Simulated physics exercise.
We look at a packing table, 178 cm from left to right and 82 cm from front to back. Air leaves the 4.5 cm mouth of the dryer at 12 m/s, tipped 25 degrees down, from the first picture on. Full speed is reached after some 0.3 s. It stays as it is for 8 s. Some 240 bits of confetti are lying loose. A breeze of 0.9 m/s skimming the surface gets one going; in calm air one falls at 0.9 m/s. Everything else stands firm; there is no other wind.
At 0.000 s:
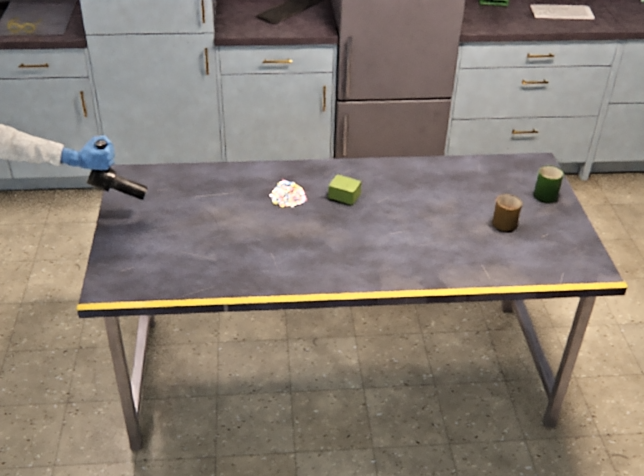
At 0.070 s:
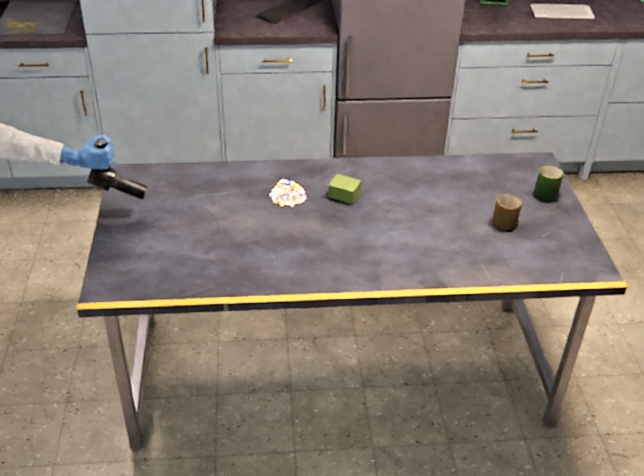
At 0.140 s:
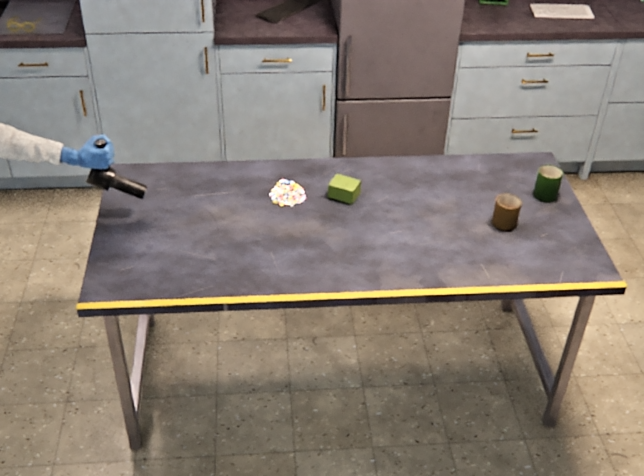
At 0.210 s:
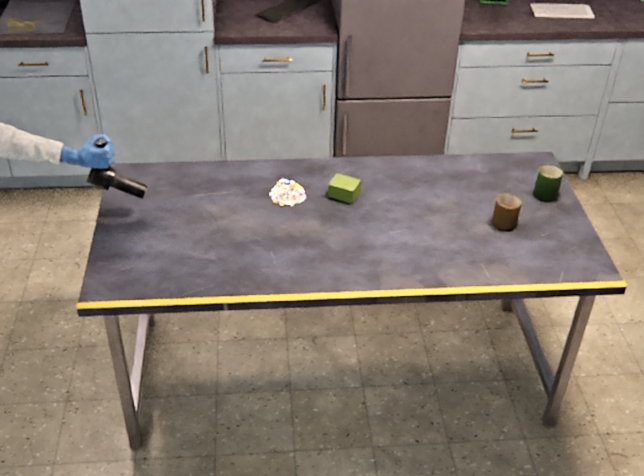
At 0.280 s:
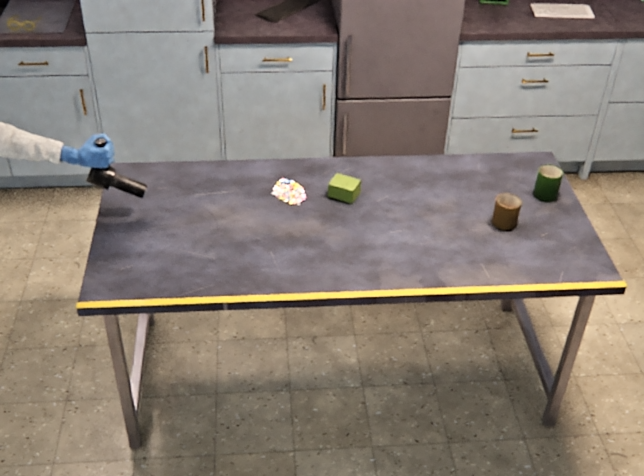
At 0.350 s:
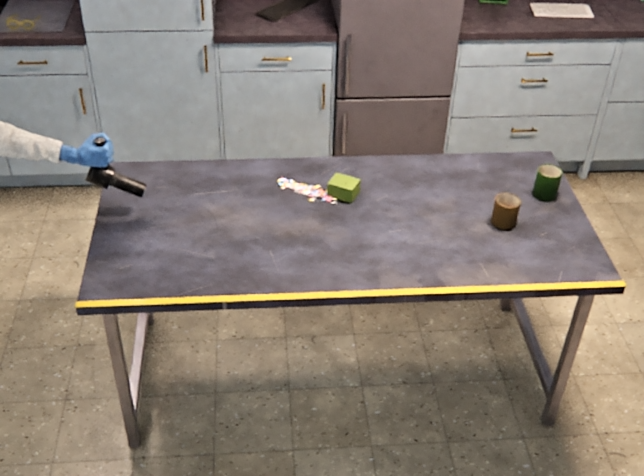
White confetti with coloured specks lies in a small heap on a dark, yellow-edged table in a tiled kitchen-like room, viewed from above by a still camera. A blue-gloved hand at left holds a black dryer steady, pointing right; a green block sits beside the heap, with brown and green mugs at right. The heap rests at first, then shifts slightly and spreads rightward in a streak toward the block.
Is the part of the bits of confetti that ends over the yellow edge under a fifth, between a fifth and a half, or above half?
The share over the yellow edge is not even a fifth.
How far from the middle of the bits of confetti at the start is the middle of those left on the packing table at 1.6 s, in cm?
About 75 cm.
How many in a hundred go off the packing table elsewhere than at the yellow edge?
About 100 %.
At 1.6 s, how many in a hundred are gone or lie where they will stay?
Near 40 %.
After 1.6 s, 0 % are over the yellow edge; the middle of those still in play is near (481, 170); 41 % have settled or left.
After 2.6 s, 0 % are over the yellow edge; the middle of those still in play is near (525, 169); 61 % have settled or left.
After 4.4 s, 0 % are over the yellow edge; 91 % have settled or left.
After 8.0 s, at the end, 0 % are over the yellow edge.
